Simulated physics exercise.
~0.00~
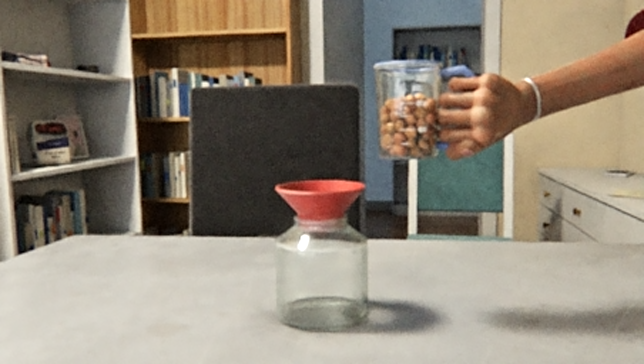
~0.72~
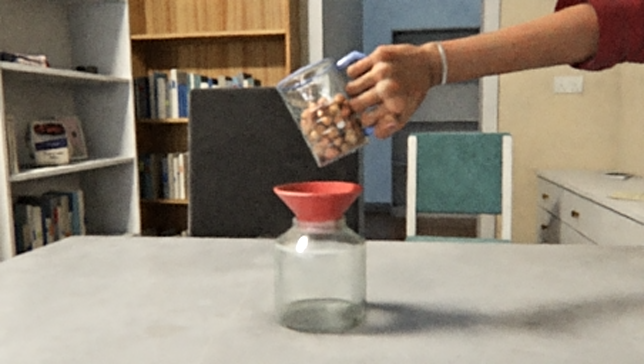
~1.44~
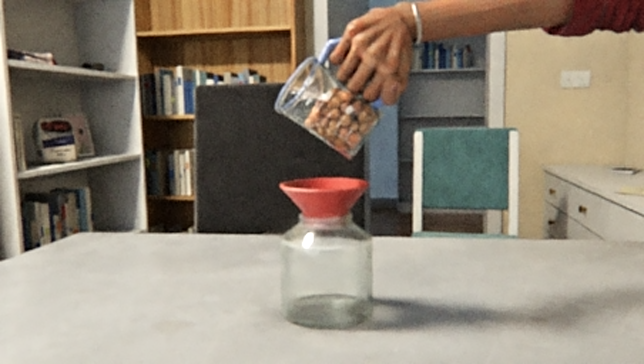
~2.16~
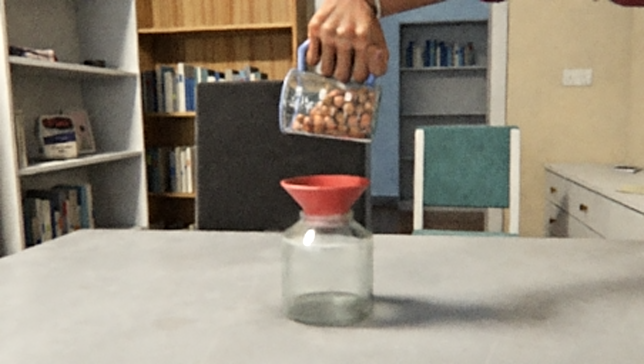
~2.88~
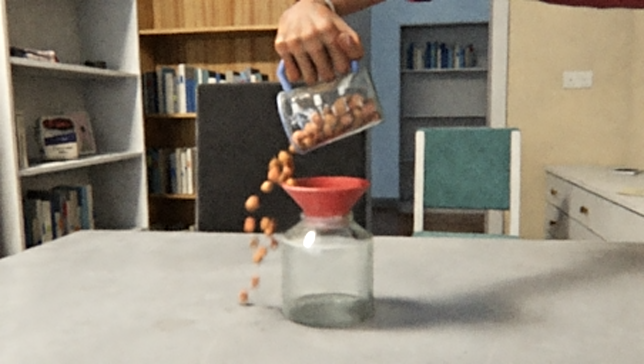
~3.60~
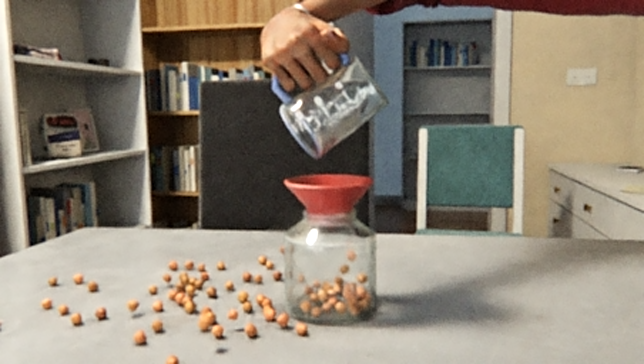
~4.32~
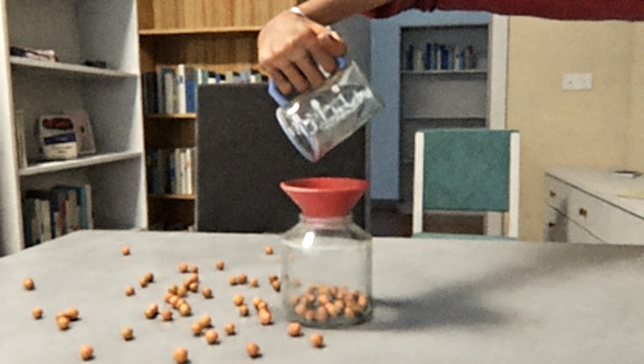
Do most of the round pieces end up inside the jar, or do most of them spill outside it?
Most of them spill outside the jar. Only some end up in the jar, and few, if any, are left in the cup or funnel.
A clear cup of small round brown pieces, held by a hand, moves left over a red funnel in a glass jar and tips further until it empties. Some pieces collect in the jar, while most miss the funnel and end up scattered across the table.
